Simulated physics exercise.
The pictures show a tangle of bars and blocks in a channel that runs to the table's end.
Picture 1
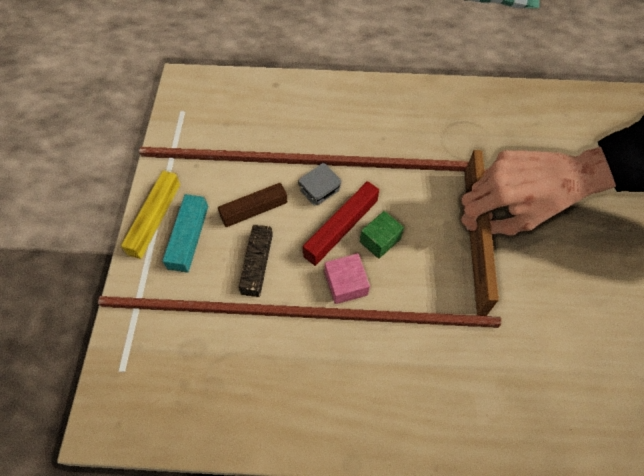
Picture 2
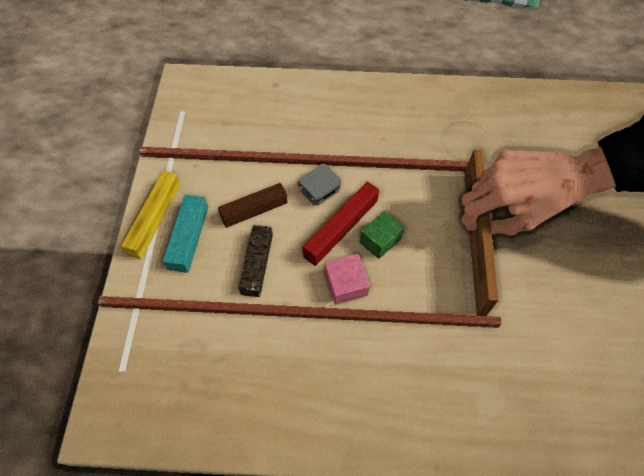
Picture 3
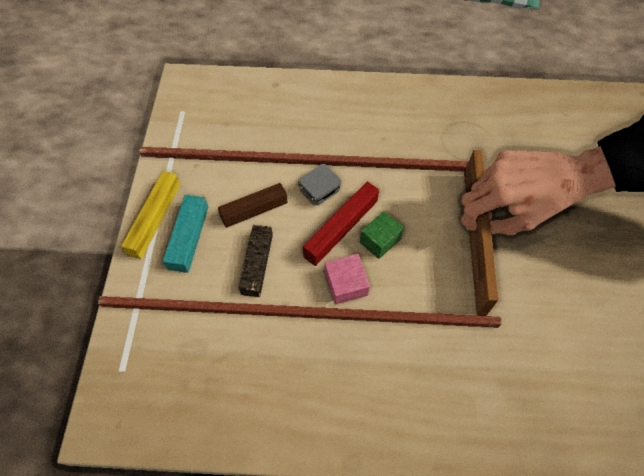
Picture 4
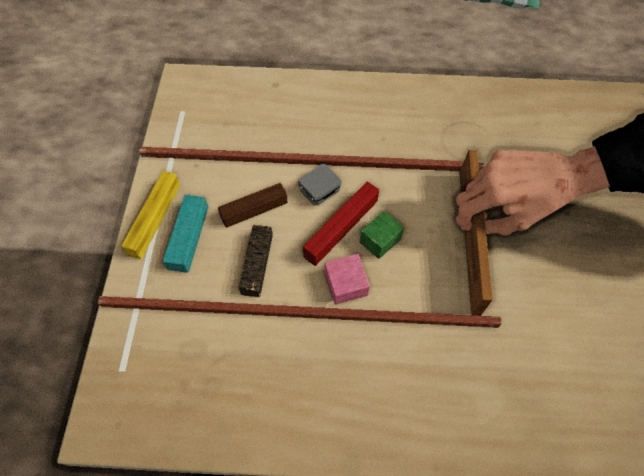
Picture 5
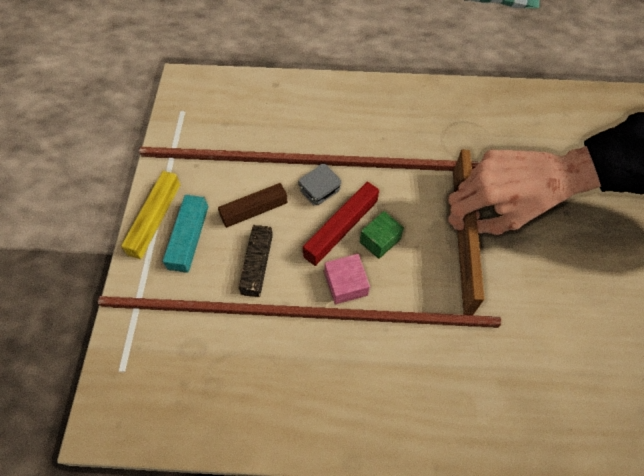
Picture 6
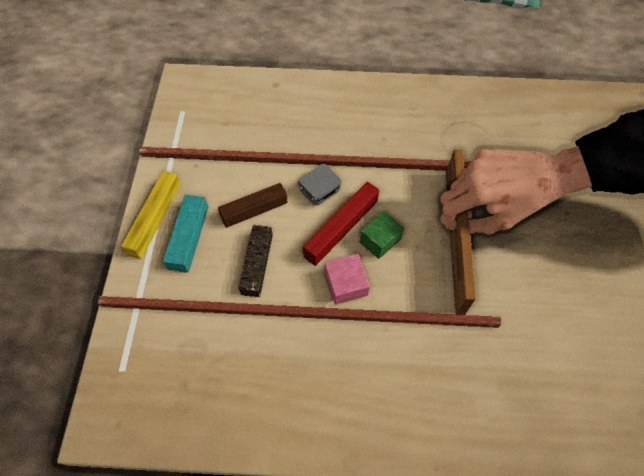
On a wooden tabletop, a hand slides an upright board slightly left toward scattered coloured blocks.
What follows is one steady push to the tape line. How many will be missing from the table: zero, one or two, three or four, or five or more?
Here the number that fall off is three or four.
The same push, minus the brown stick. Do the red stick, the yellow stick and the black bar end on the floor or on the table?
The red stick survives, the yellow stick goes over, the black bar tumbles off.
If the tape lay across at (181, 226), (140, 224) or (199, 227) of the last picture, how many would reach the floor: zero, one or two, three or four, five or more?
One after another: Just one or two; five or over; one to two.
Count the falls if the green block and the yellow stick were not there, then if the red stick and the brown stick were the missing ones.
Fallen: 3, and 3 in the other try.
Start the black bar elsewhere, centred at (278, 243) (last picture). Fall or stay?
It drops off.
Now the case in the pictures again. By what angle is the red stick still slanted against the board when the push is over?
Near 25 degrees.
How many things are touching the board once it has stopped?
3 of them.
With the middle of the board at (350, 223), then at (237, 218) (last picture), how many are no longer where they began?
By then 4, and 8.
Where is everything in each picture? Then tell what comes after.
The first picture shows yellow stick (152, 214); turquoise bar (187, 233); brown stick (253, 205); board (480, 230); tape (156, 224).
The second picture shows turquoise bar (187, 233); board (480, 230).
The third picture shows brown stick (253, 205); red stick (342, 223).
The fourth picture shows yellow stick (152, 214); pink block (347, 279).
The fifth picture shows turquoise bar (187, 233); grey case (320, 186).
The sixth picture shows yellow stick (152, 214); turquoise bar (187, 233); brown stick (253, 205); board (459, 229); tape (156, 224).
Early on, none off yet; yellow stick at rest near (152, 214); turquoise bar at rest near (187, 233); brown stick at rest near (253, 205).
Finally, the number that fall off is three or four; lost, black bar, brown stick, turquoise bar and yellow stick.
